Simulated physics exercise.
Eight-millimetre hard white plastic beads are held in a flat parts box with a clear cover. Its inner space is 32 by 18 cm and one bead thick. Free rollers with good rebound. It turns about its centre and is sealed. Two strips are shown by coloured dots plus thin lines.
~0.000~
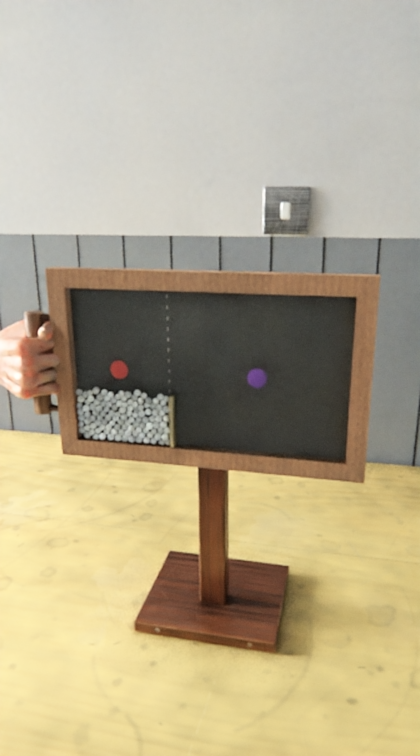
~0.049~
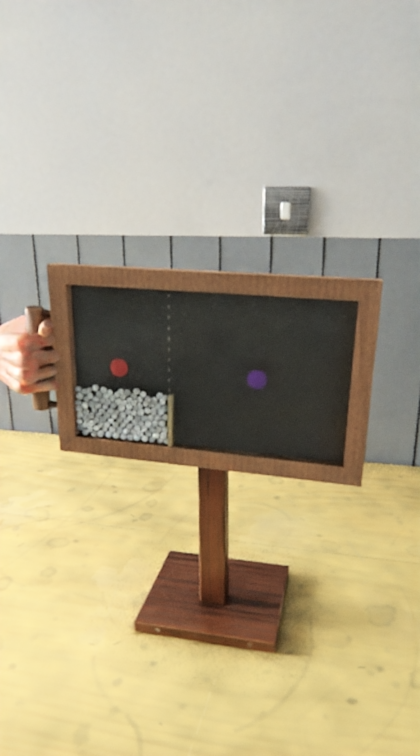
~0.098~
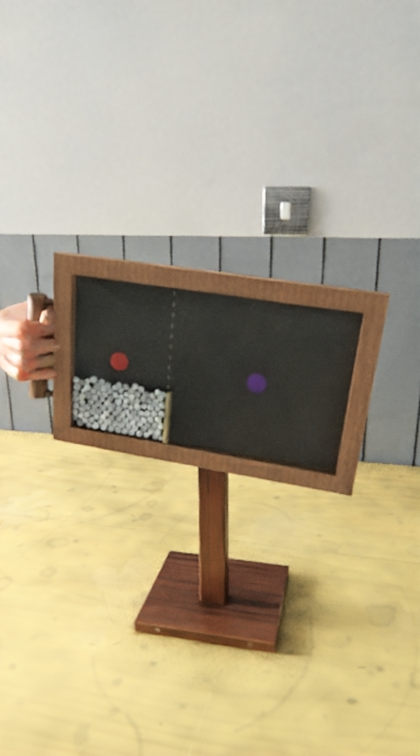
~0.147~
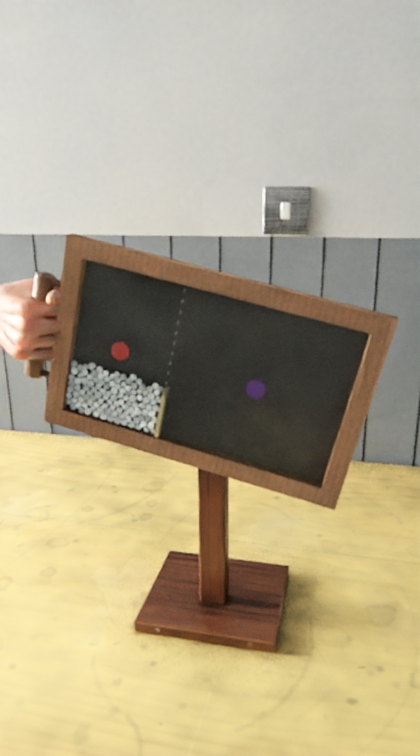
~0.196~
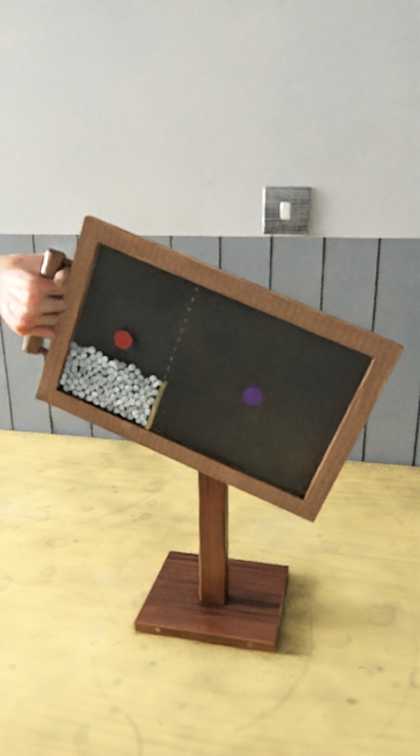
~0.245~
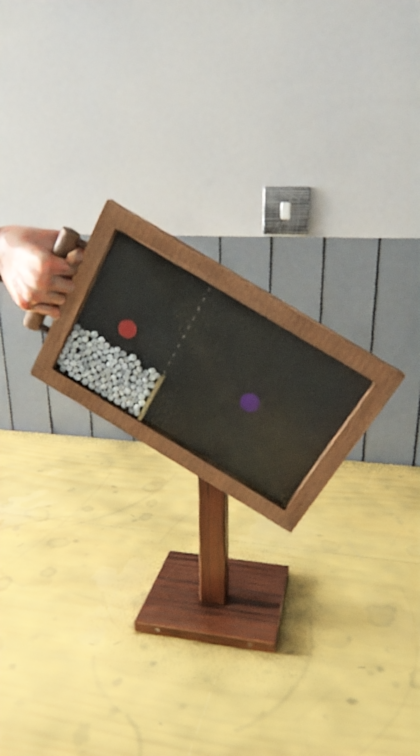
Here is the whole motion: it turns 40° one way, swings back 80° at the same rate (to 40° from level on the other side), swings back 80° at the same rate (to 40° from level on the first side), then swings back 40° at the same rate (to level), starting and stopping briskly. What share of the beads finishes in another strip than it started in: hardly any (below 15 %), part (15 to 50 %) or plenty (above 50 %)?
Strip hardly any.
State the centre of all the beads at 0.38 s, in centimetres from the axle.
Roughly 11 centimetres to the left and 2 centimetres above.
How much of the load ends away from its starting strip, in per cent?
Around 0 percent.
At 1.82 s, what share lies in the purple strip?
0 %.
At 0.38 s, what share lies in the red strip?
Share: Near 100 per cent.
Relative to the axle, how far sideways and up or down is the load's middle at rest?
Offset approx. 9 cm left, 6 cm below.
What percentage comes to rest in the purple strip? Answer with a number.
Some 0 per cent.
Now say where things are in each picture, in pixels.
Level; about 120 beads; beads centred (123, 416); top one (137, 393); red (119, 370), purple (257, 378), in the first frame.
Turned 1° clockwise; beads centred (122, 414); top one (95, 388), in the second frame.
Turned 6° clockwise; beads centred (118, 408); top one (94, 380); wall ends (169, 394), in the third frame.
Turned 13° clockwise; beads centred (113, 397); top one (74, 364), in the fourth frame.
Turned 21° clockwise; beads centred (109, 384); top one (74, 345), in the fifth frame.
Turned 29° clockwise; beads centred (107, 370); top one (77, 327); red (127, 329), purple (250, 403), in the sixth frame.
After 0.38 s, it stands 40° clockwise; the beads' middle is 11 cm left of and 2 cm above the centre; red 100 %; 0 % have changed strip.
After 1.82 s, it stands 19° clockwise; the beads' middle is 11 cm left of and 3 cm below the centre; red 100 %; 0 % have changed strip.
After 2.01 s, it stands level; the beads' middle is 9 cm left of and 6 cm below the centre; red 100 %; 0 % have changed strip.
All still by 3.0 s, it stands level; red 100 %, purple 0 %; 0 % have changed strip.
